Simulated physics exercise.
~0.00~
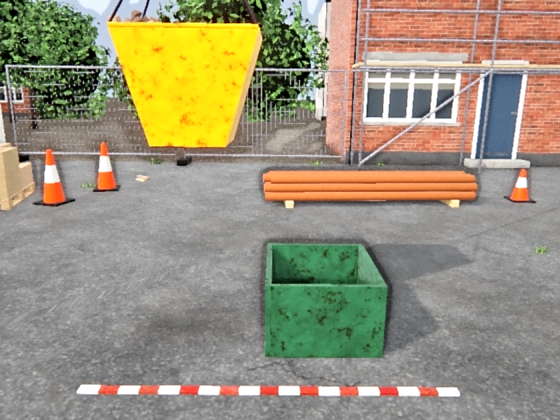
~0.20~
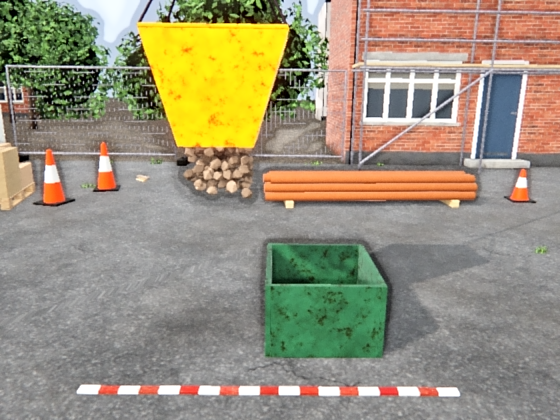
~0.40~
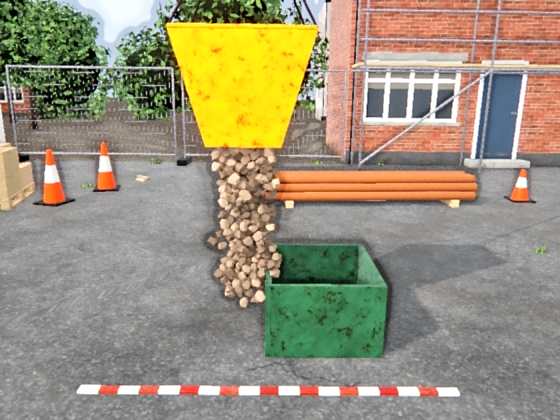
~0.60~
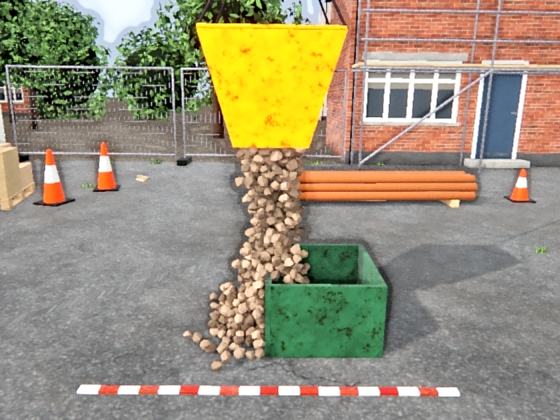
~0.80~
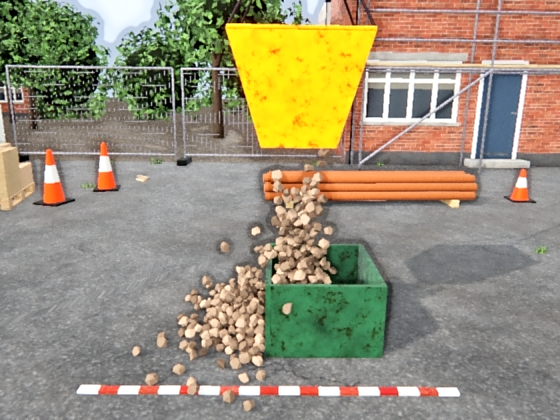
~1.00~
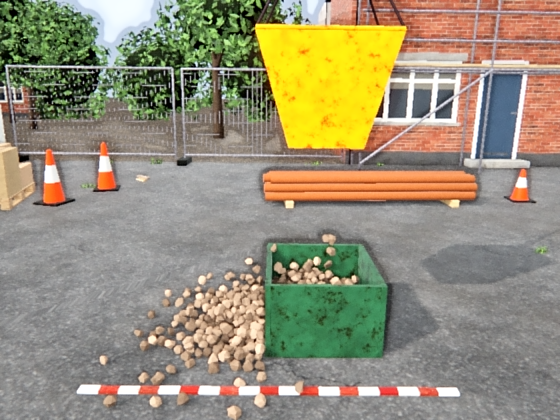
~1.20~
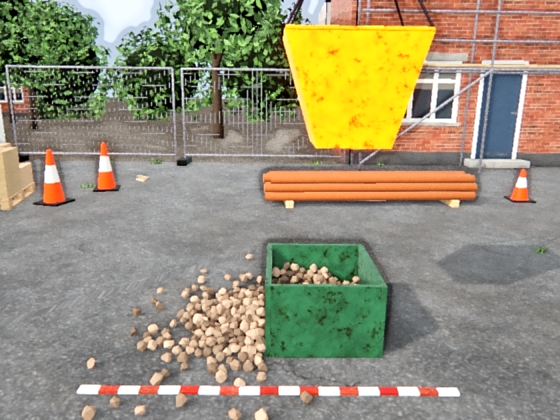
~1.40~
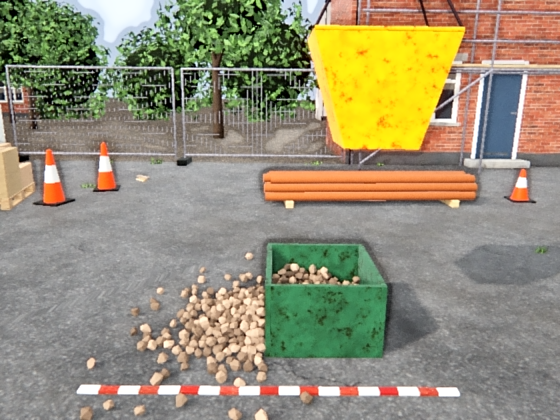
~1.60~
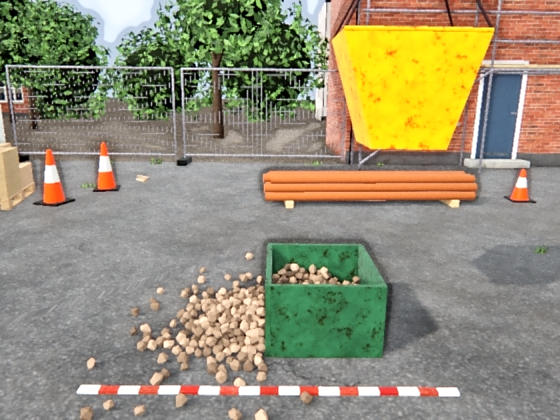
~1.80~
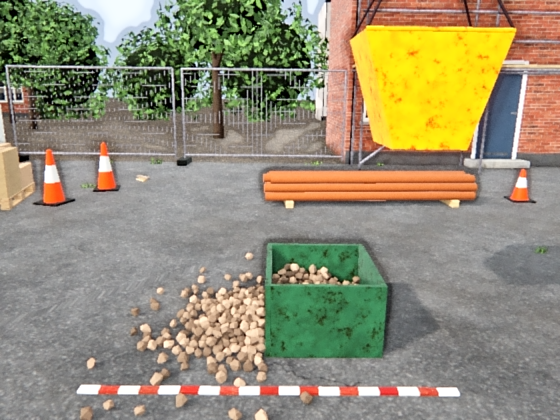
On a paved yard by a brick building, a yellow hopper moves steadily right, dropping a stream of brown stones that first lands left of a green bin, then inside it; the emptied hopper carries on rightwards, leaving stones in the bin and a scattered heap on its left.
